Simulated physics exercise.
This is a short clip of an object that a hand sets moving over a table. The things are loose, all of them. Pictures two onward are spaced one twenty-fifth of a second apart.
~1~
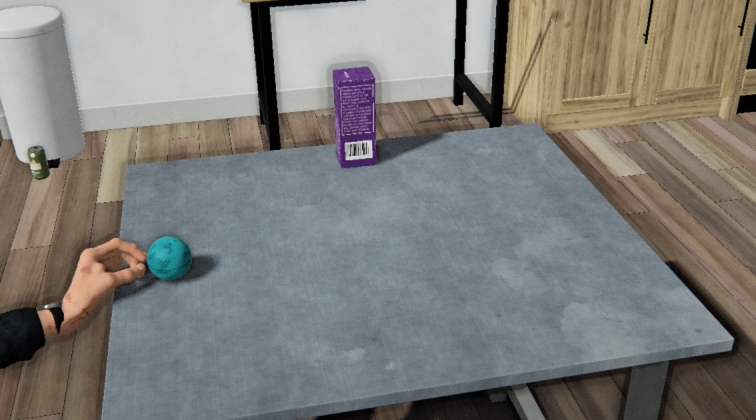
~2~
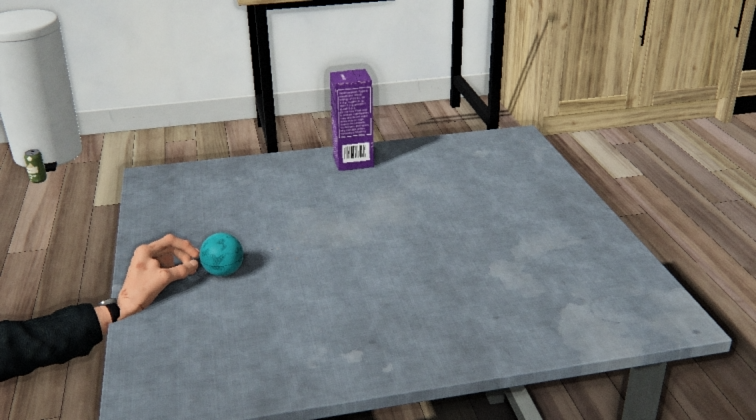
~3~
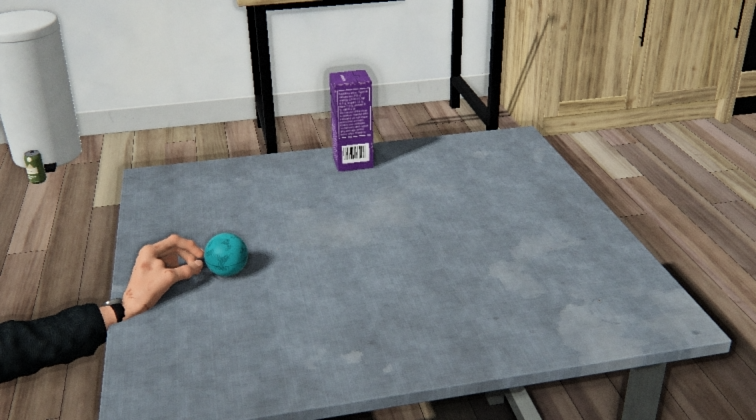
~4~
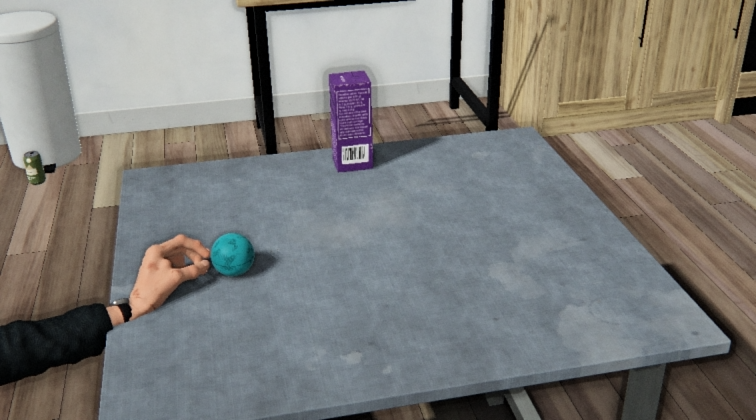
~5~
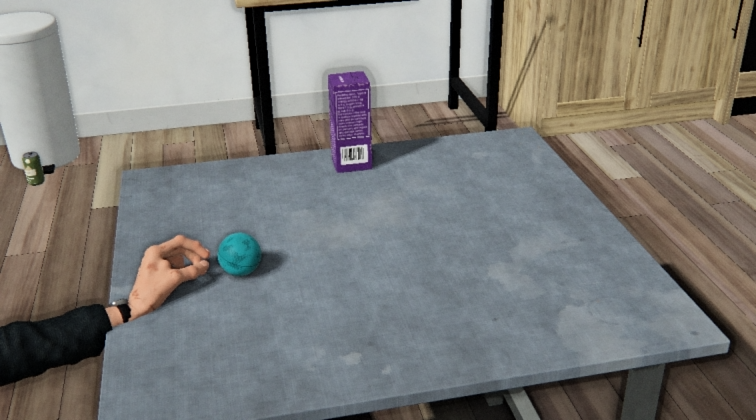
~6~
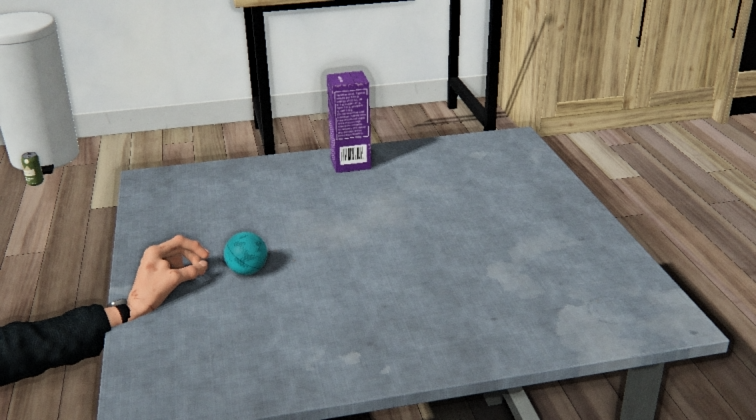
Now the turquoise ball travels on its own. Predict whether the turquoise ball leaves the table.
It comes to rest on the table.
Then, 0.10 s past the last view, turquoise ball displaced about its own width near (261, 251).
Then, 0.20 s past the last view, turquoise ball displaced about its own width near (274, 250).
Then, 0.30 s past the last view, turquoise ball displaced about its own width near (283, 249).
Then, 0.50 s past the last view, turquoise ball displaced about its own width near (292, 248).
Finally, moved from the start, turquoise ball. Final places as the last picture's camera would see them, turquoise ball near (293, 248).
